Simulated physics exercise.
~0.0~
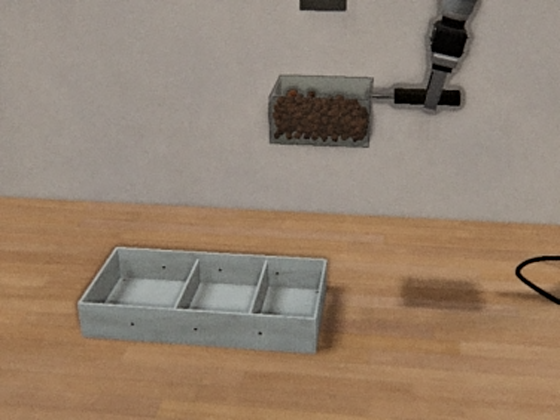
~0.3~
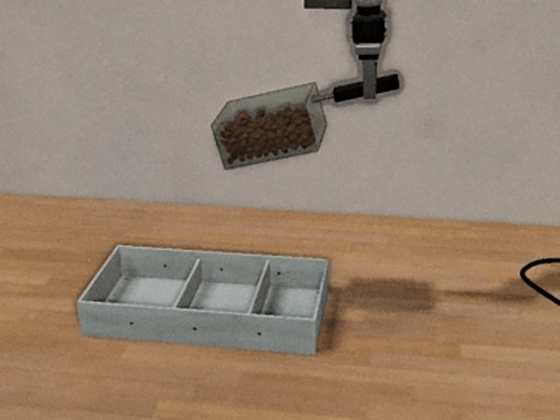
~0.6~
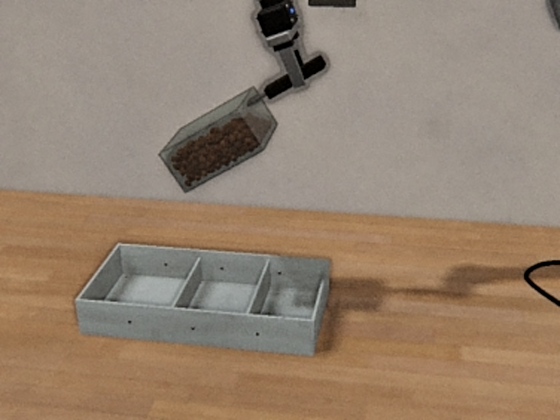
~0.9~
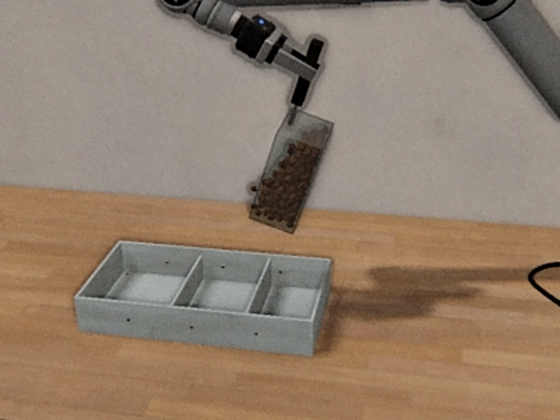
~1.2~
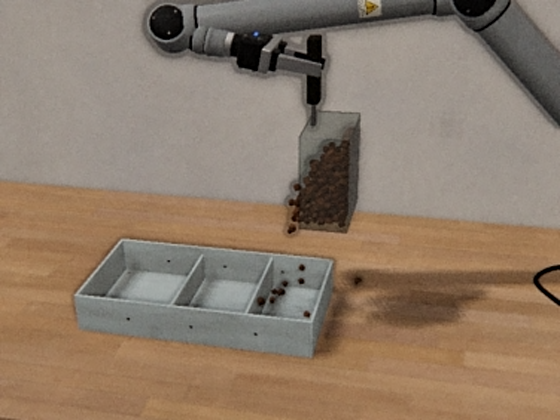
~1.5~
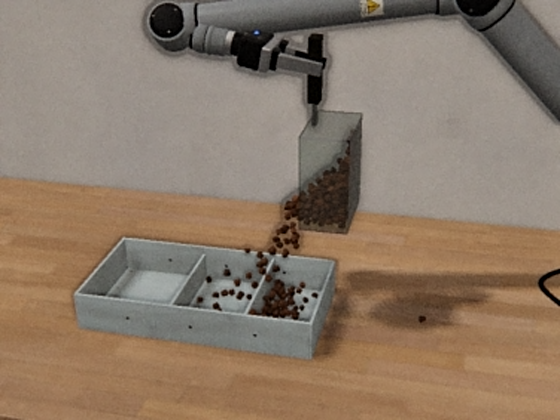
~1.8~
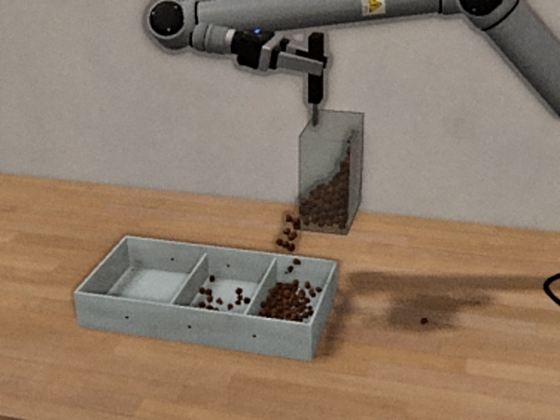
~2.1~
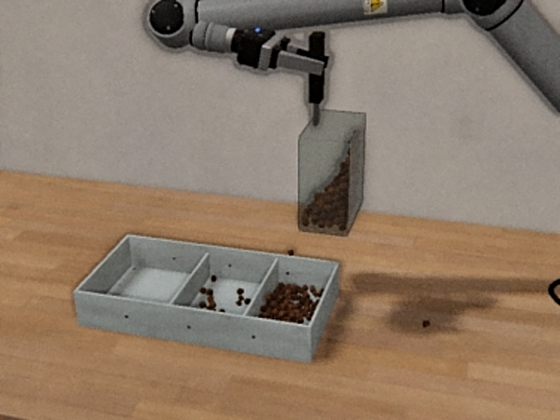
The video shows a robot arm carrying a clear box of brown pellets leftward, then tipping it on end above a grey three-part crate. Pellets spill mostly into the right compartment, some into the middle, leaving the left empty, one on the table, and many still in the box.
